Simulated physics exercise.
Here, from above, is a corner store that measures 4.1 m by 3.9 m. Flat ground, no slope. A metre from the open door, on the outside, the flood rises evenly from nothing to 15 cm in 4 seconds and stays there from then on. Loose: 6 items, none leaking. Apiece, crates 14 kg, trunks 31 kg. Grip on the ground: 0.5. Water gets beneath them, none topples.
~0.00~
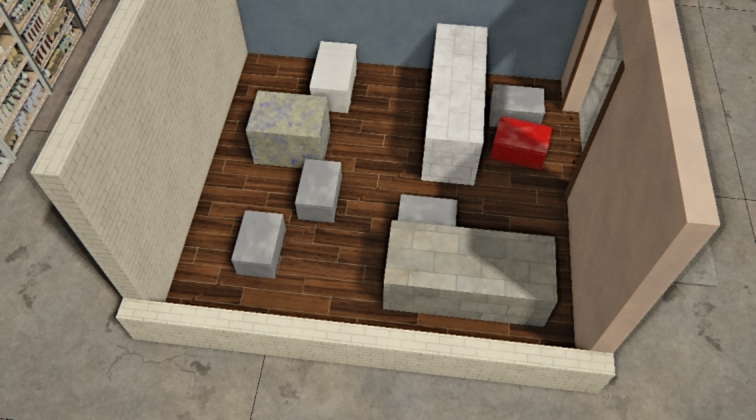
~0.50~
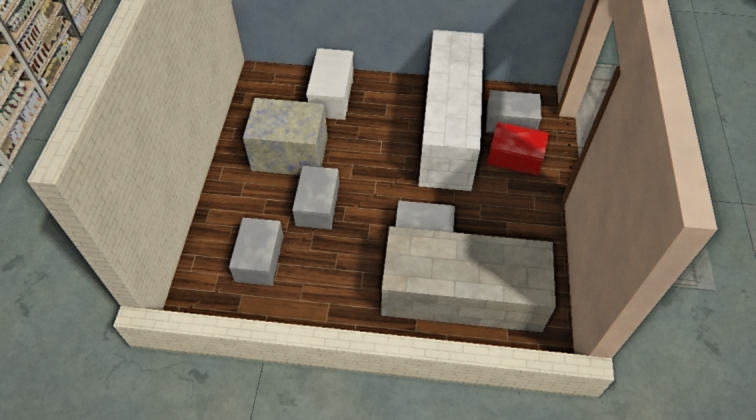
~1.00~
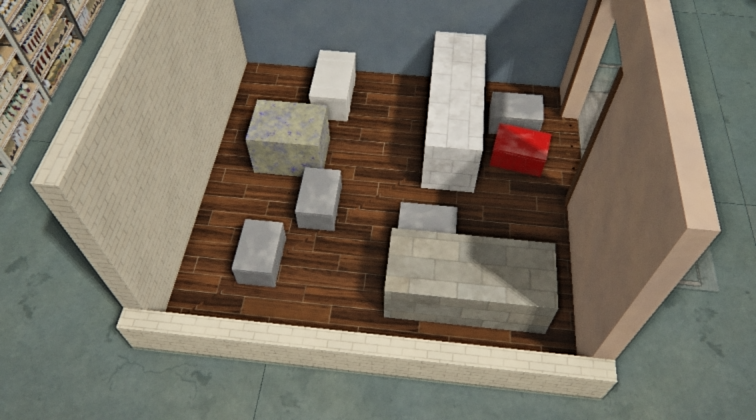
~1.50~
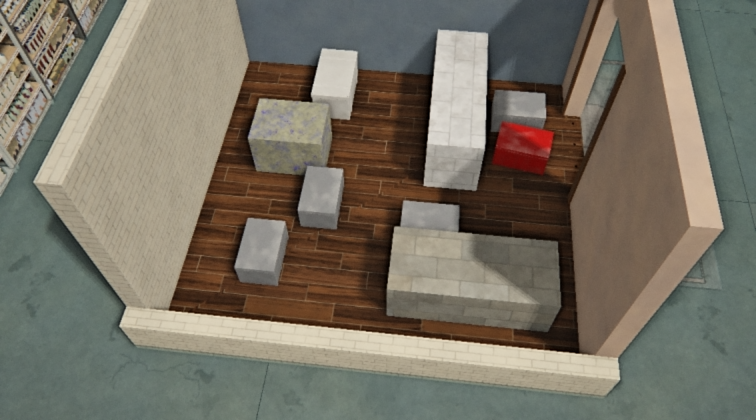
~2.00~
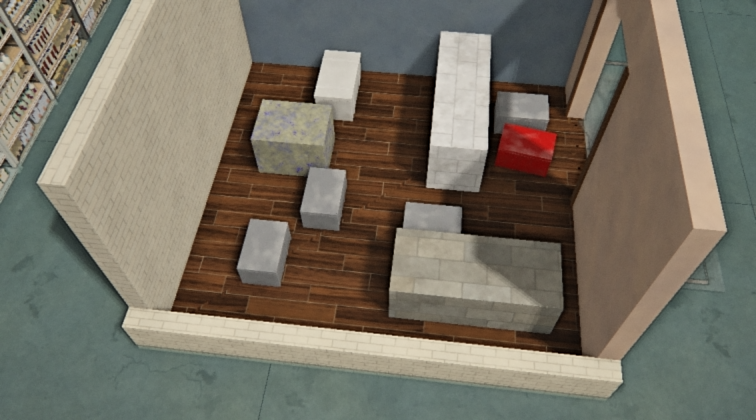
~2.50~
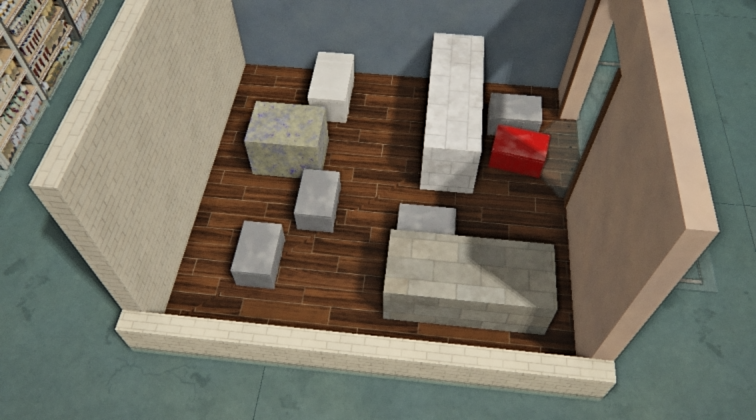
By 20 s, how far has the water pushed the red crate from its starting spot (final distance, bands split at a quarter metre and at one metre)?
A long way.
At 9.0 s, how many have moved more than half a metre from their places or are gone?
The number I get is 2.
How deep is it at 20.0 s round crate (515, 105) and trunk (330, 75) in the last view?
Around 13 cm and 9 cm.
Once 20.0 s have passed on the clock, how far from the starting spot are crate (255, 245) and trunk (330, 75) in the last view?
The first is 40 cm from its start, the second 5 cm.
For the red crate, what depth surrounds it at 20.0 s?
11 cm, roughly.
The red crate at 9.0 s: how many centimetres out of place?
Shift: About 120 cm.
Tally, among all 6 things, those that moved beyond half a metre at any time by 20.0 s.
Count: 5.
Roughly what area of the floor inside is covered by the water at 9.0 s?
That flooded area is roughly 8.0 m2.
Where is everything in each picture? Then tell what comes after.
The first frame shows the red crate at (523, 134), on the bottom; 0.0 m2 under water; 0 of 6 have shifted.
The second frame shows the red crate at (520, 140), on the bottom; water covers 0.0 m2; 0 of 6 have shifted.
The third frame shows the red crate at (523, 141), on the bottom; water covers 0.0 m2; 0 of 6 have shifted.
The fourth frame shows the red crate at (525, 139) rests on the ground; 0.0 m2 under water; 0 of 6 have shifted.
The fifth frame shows the red crate at (528, 141), on the bottom; 0.0 m2 under water; 0 of 6 have shifted.
The sixth frame shows the red crate at (521, 142), on the bottom; water covers 0.2 m2; 0 of 6 have shifted.
After 4.0 s the red crate is near (506, 150), 0.2 m from its start, aground; 0 afloat.
After 9.0 s the red crate is near (525, 236), 1.3 m from its start, afloat; 2 afloat.
After 16.0 s the red crate is near (547, 239), 1.3 m from its start, afloat; 4 afloat.
After 20.0 s the red crate is near (547, 238), 1.3 m from its start, afloat; 4 afloat.
